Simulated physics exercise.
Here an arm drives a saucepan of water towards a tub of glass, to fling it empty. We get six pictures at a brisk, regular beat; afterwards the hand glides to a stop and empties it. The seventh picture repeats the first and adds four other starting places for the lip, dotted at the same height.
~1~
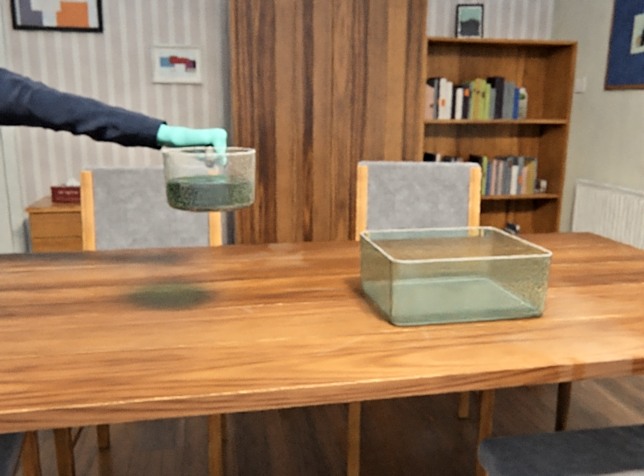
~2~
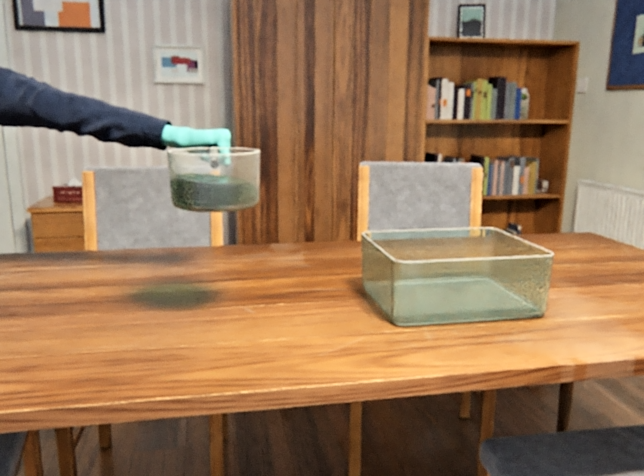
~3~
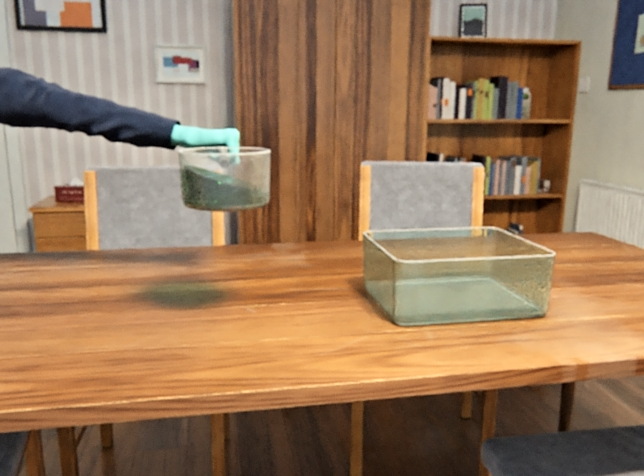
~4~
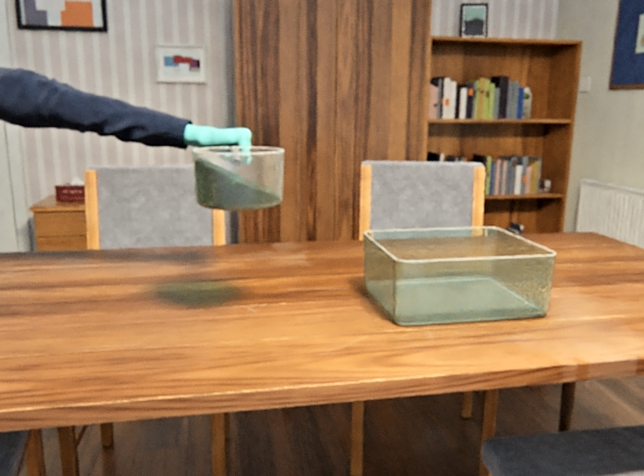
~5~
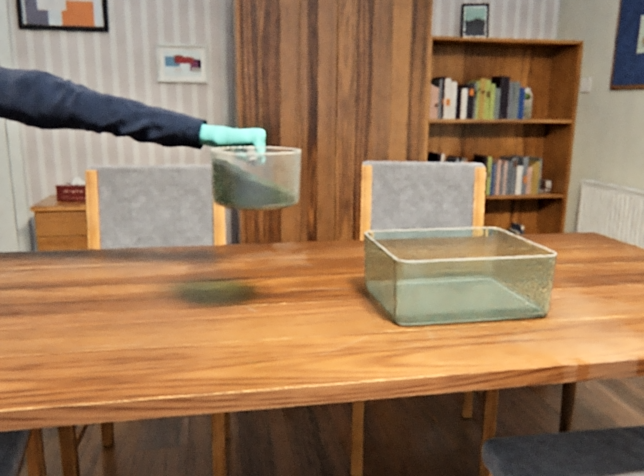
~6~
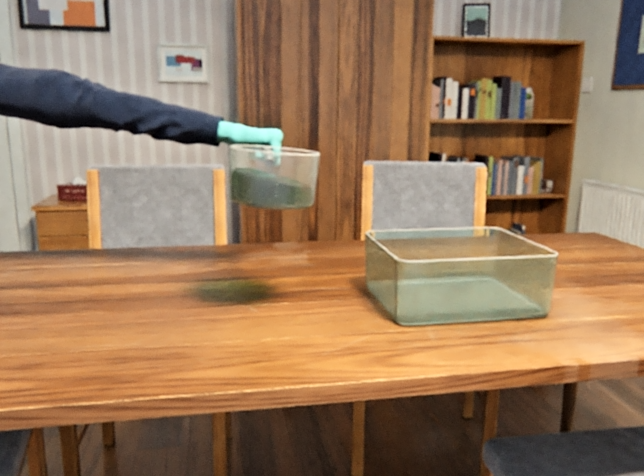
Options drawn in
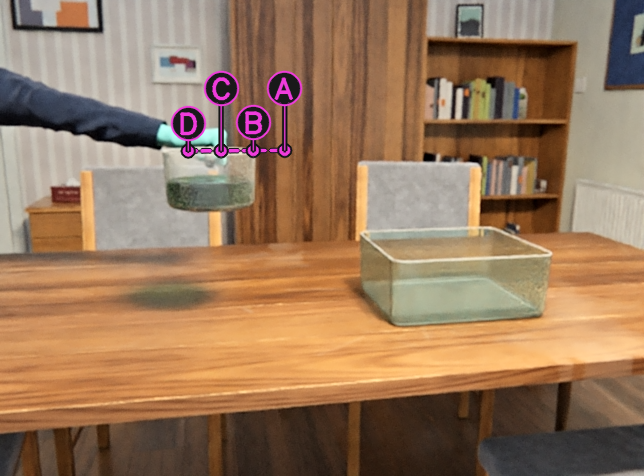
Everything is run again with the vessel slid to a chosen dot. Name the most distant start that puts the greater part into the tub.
Take A.
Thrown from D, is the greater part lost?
Yes, it does.
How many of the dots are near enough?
One.
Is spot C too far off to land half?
Yes, it does.
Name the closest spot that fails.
Here it is spot B.
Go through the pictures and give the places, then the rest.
The first picture shows upright, lip at (253, 150); tub from (390, 325) to (542, 315); nothing has left yet.
The second picture shows upright, lip at (258, 150); nothing has left yet.
The third picture shows upright, lip at (268, 150); nothing has left yet.
The fourth picture shows upright, lip at (281, 149); nothing has left yet.
The fifth picture shows upright, lip at (298, 150); nothing has left yet.
The sixth picture shows tipped about 5°, lip at (317, 153); nothing has left yet.
In magenta, A at (284, 150); B at (253, 150); C at (221, 150); D at (188, 151).
With A, about 82 % lands in the tub, 15 % falls short and 3 % goes beside or beyond.
With B, about 28 % lands in the tub, 69 % falls short.
With C, about 8 % lands in the tub, 92 % falls short.
With D, about 0 % lands in the tub, 100 % falls short.
